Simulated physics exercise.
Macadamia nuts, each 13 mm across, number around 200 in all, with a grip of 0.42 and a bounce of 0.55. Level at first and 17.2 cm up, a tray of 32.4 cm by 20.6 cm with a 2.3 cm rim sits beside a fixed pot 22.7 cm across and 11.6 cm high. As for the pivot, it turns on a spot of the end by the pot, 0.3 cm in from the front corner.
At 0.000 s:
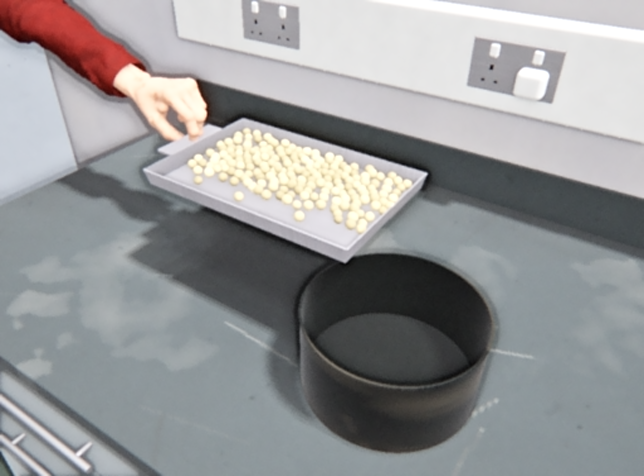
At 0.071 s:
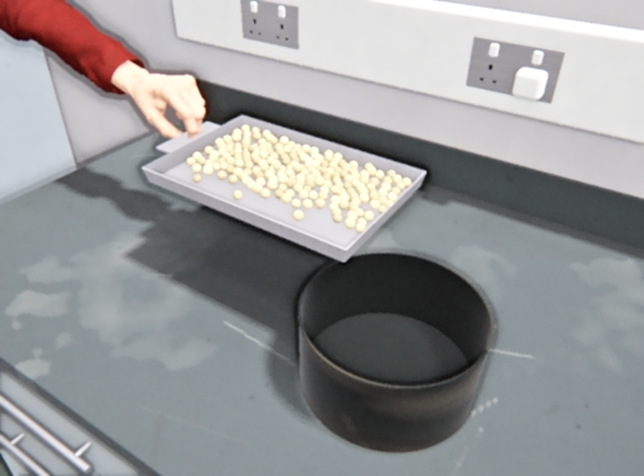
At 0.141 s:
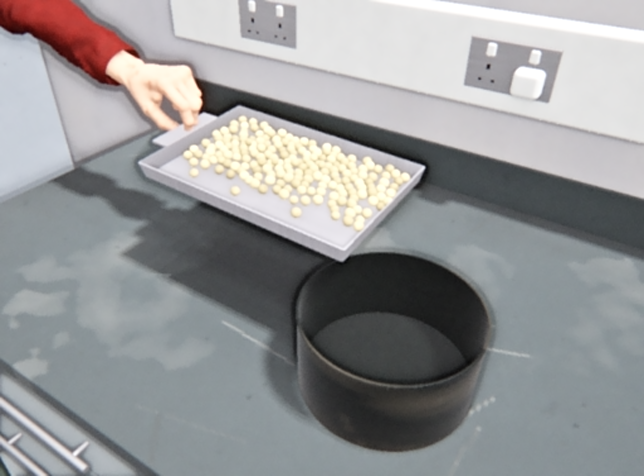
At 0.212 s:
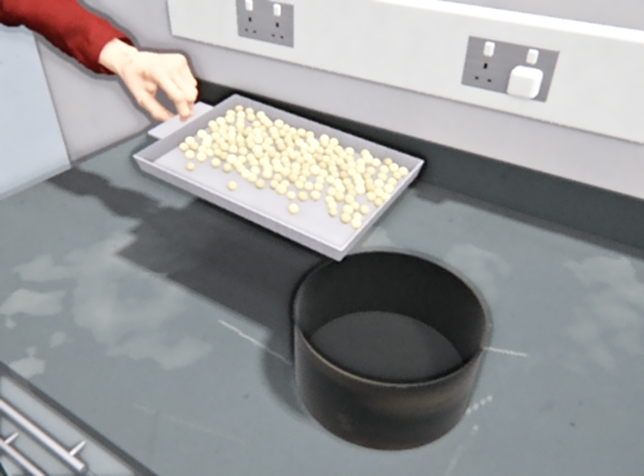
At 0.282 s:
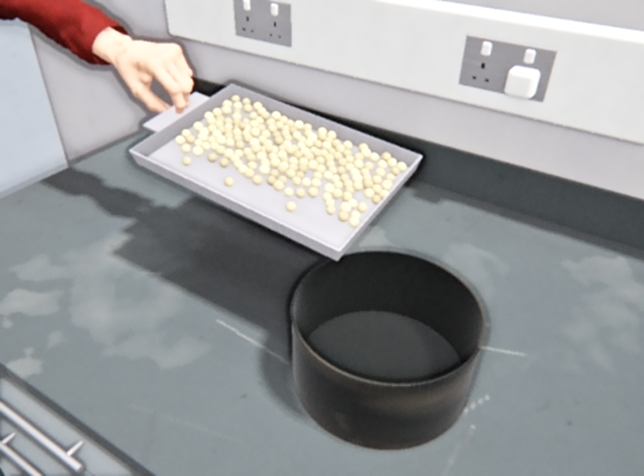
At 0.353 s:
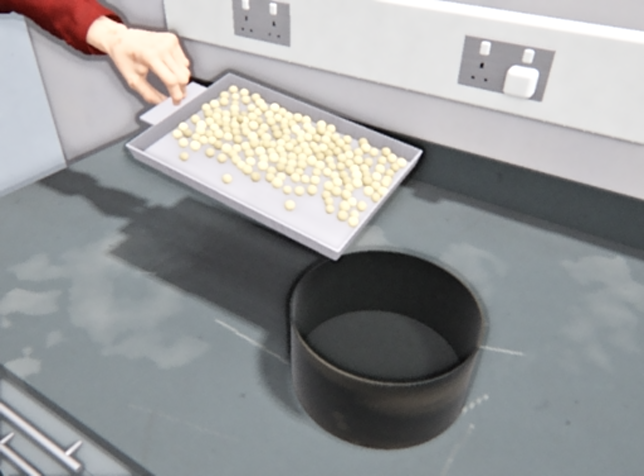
At first, a hand in a red sleeve holds a grey tray of small, round, cream-coloured pieces nearly level above a dark countertop, beside an empty black pot. The hand then gradually raises the left end, tilting the tray slightly towards the pot, while the pieces stay scattered across it.
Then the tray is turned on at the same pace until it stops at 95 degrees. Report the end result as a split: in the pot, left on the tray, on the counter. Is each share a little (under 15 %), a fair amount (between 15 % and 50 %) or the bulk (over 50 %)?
Pot: The bulk; tray: A little; counter: A fair amount.
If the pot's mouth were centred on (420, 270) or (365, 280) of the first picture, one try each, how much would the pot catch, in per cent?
Close to 0 in a hundred, then close to 60 in a hundred.
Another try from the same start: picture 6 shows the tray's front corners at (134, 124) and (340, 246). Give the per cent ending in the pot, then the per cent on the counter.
The pot gets 85 and the counter 15.
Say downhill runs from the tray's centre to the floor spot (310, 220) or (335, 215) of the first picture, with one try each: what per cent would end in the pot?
About 100 and 90 per cent.
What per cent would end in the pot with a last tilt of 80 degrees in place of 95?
Estimate: Roughly 70 percent.
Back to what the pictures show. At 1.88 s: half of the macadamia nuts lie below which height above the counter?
Height: Around 28 cm.
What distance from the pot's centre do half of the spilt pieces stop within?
I'd say around 24 centimetres.
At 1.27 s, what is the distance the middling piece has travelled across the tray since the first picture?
Displacement on the tray: About 8 cm.
Then, at 1.27 s, tilt 51 degrees; the tray holds 100 %, the pot 0 %.
After 1.88 s, tilt 76 degrees; the tray holds 100 %, the pot 0 %.
After 2.53 s, tilt 95 degrees; the tray holds 0 %, the pot 75 %.
In the end, at 3.4 s, pot 75 %, tray 0 %, counter 25 %.
